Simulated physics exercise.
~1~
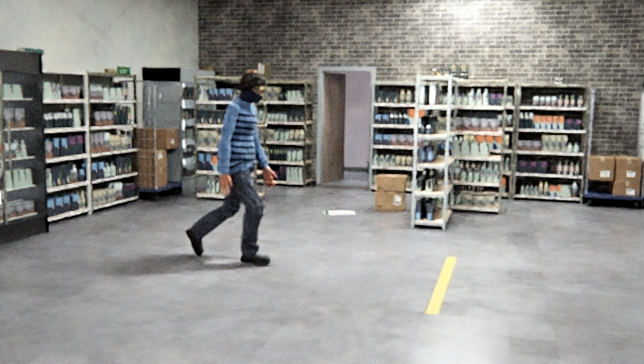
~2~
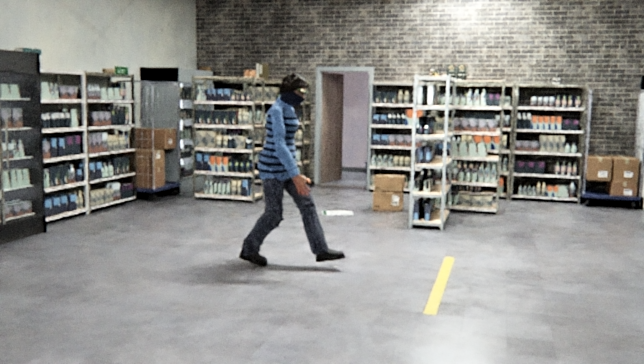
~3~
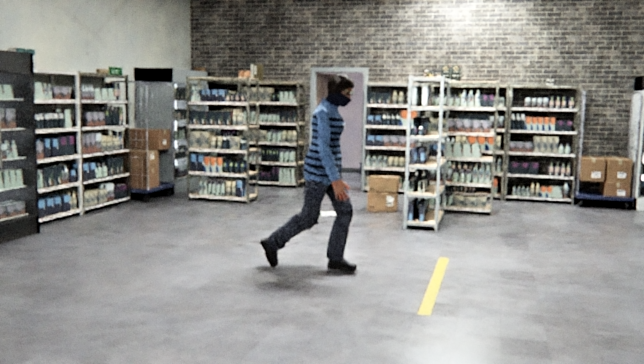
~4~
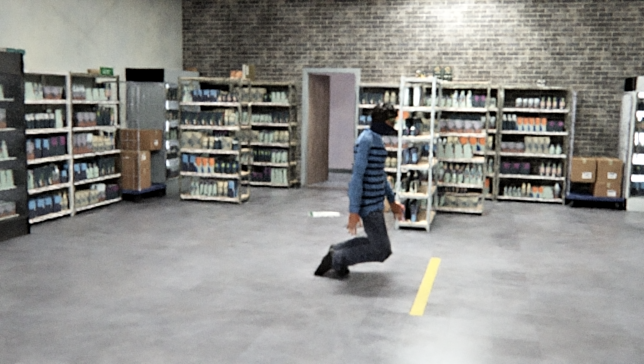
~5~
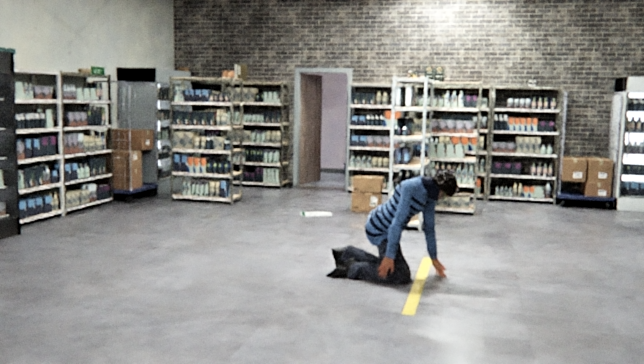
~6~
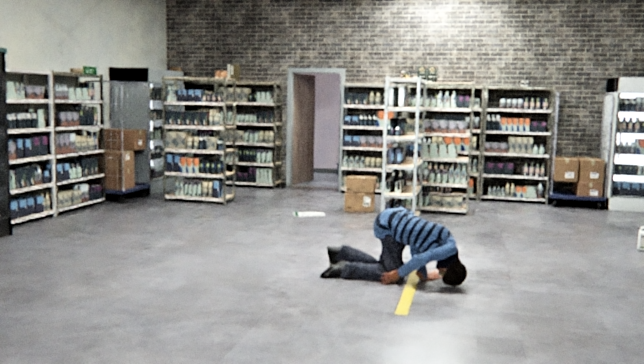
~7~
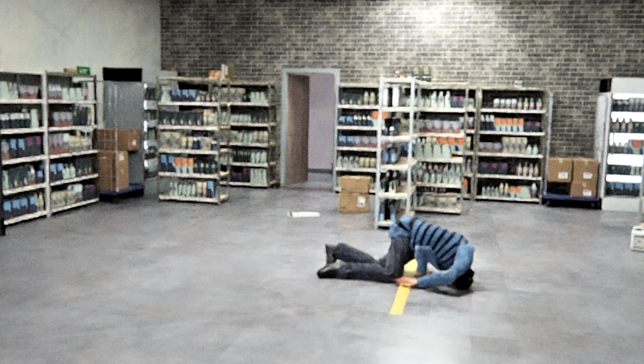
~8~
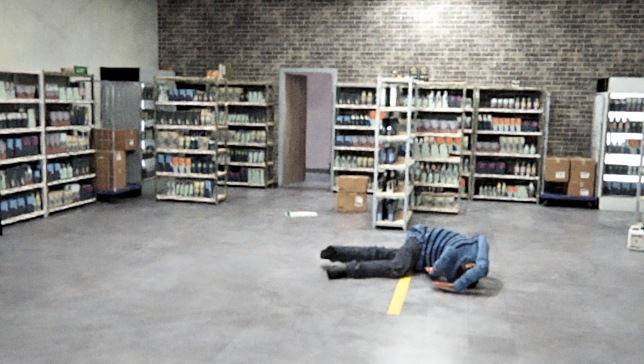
A person in a blue striped top, dark trousers and a dark face covering walks rightward across a grey-floored storeroom, seen from across the room at a slightly raised height. Shelves packed with bottles line the pale left wall and the brick back wall, with cardboard boxes, an open doorway and a short yellow tape strip on the floor. As the view pans slightly right, the person's knees buckle and drop to the floor. The body pitches forward, hands reaching down, and the head meets the floor past the tape. The person slumps over and lies with hips, chest and head across the tape, legs trailing left.
